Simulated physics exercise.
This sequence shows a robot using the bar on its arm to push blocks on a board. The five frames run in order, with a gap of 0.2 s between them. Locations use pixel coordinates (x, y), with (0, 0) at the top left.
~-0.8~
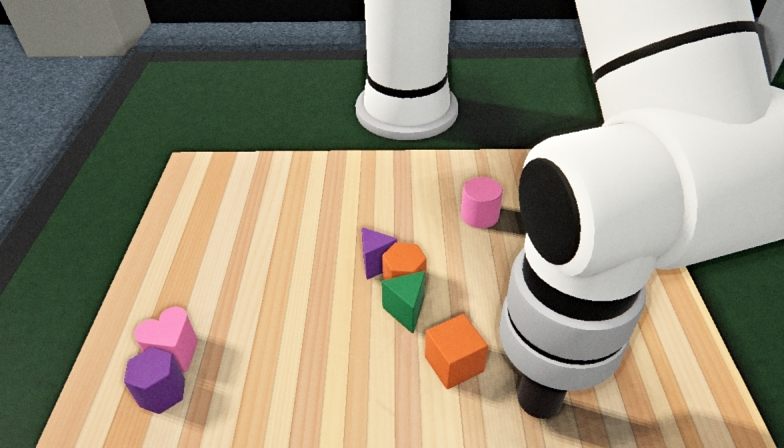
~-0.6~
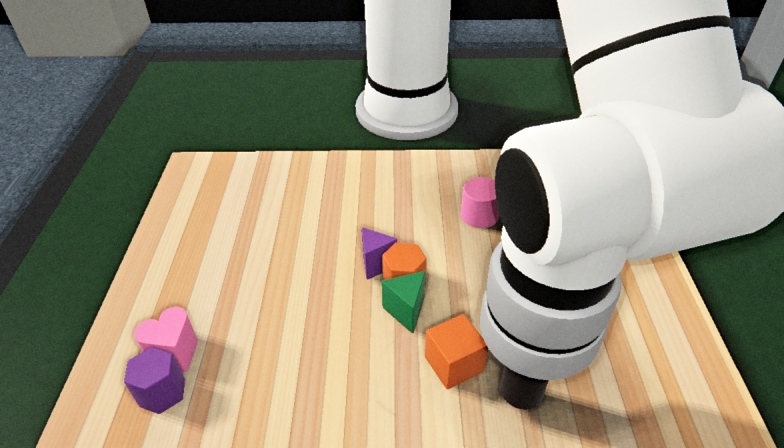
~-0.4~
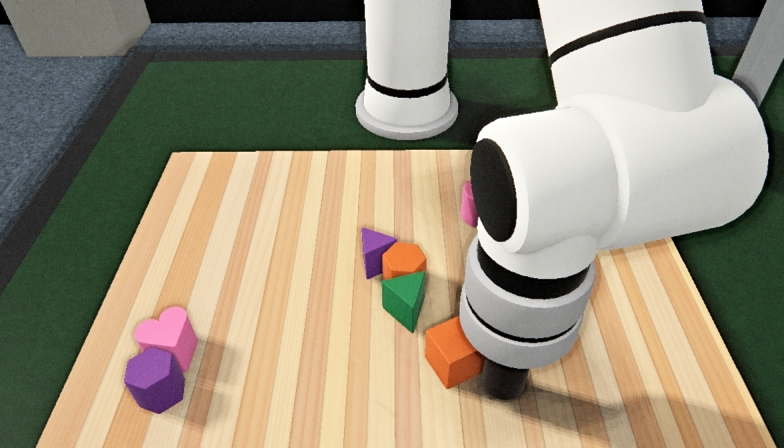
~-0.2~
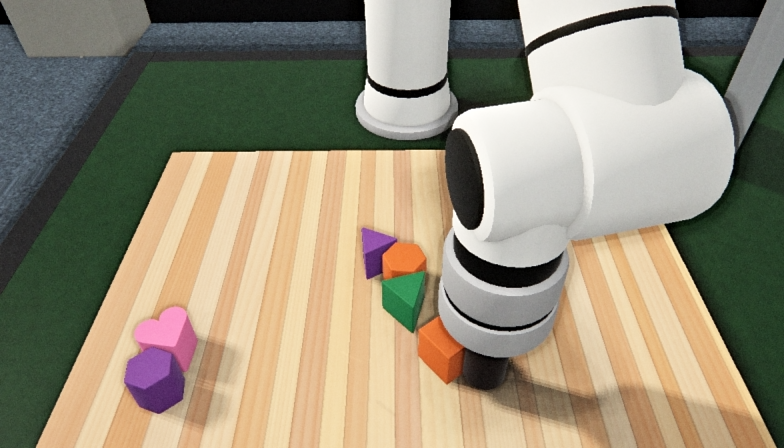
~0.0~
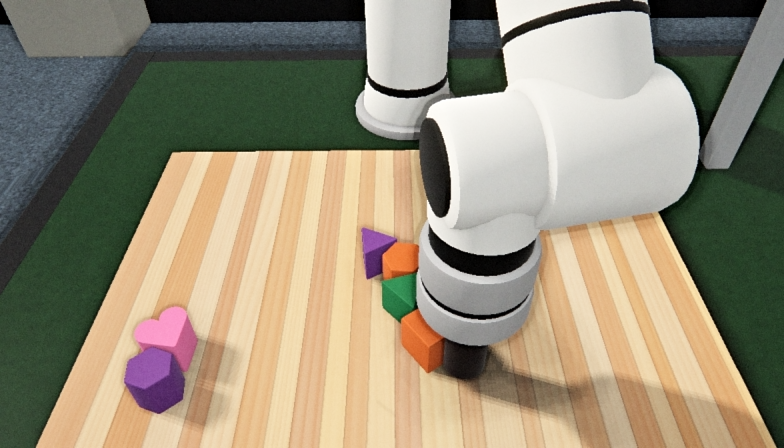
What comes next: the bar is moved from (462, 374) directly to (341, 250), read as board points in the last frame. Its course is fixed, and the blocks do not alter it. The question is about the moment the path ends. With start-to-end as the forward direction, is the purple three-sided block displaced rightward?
Yes, that is what happens.
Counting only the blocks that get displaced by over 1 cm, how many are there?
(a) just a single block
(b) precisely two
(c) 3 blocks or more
It's c.
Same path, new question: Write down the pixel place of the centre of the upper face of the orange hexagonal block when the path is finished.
Top centre: (404, 240).
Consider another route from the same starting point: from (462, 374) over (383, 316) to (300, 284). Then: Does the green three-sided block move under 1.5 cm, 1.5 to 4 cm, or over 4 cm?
It goes a long way, over 4 cm.
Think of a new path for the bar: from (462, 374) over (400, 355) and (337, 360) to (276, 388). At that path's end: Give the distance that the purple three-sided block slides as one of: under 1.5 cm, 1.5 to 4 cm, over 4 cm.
Moves under 1.5 cm.
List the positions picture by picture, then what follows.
In the first frame, bar's lower end at (539, 399); purple three-sided block at (375, 239); orange hexagonal block at (405, 256); green three-sided block at (407, 286); orange square at (457, 337).
In the second frame, bar at (521, 391); blocks still.
In the third frame, bar at (503, 382); blocks still.
In the fourth frame, bar at (484, 372); orange square partly hidden.
In the fifth frame, bar at (464, 362); purple three-sided block at (375, 239); orange hexagonal block at (405, 256); green three-sided block at (407, 286); orange square partly hidden.
The first path, step by step. One third of the way, bar at (415, 314); orange hexagonal block at (402, 252), turned 20° clockwise; green three-sided block at (360, 261), turned 60° clockwise; orange square at (377, 290), turned 40° anticlockwise.
Two thirds of the way, bar at (375, 274); purple three-sided block at (373, 231), turned 30° anticlockwise; orange hexagonal block at (404, 241), turned 35° clockwise; green three-sided block at (344, 249), turned 35° clockwise; orange square at (344, 281), turned 80° anticlockwise.
At the end, bar at (340, 238); purple three-sided block at (364, 212), turned 75° clockwise; orange hexagonal block at (404, 240), turned 40° clockwise; green three-sided block at (311, 233), turned 35° anticlockwise; orange square at (343, 281), turned 85° anticlockwise.
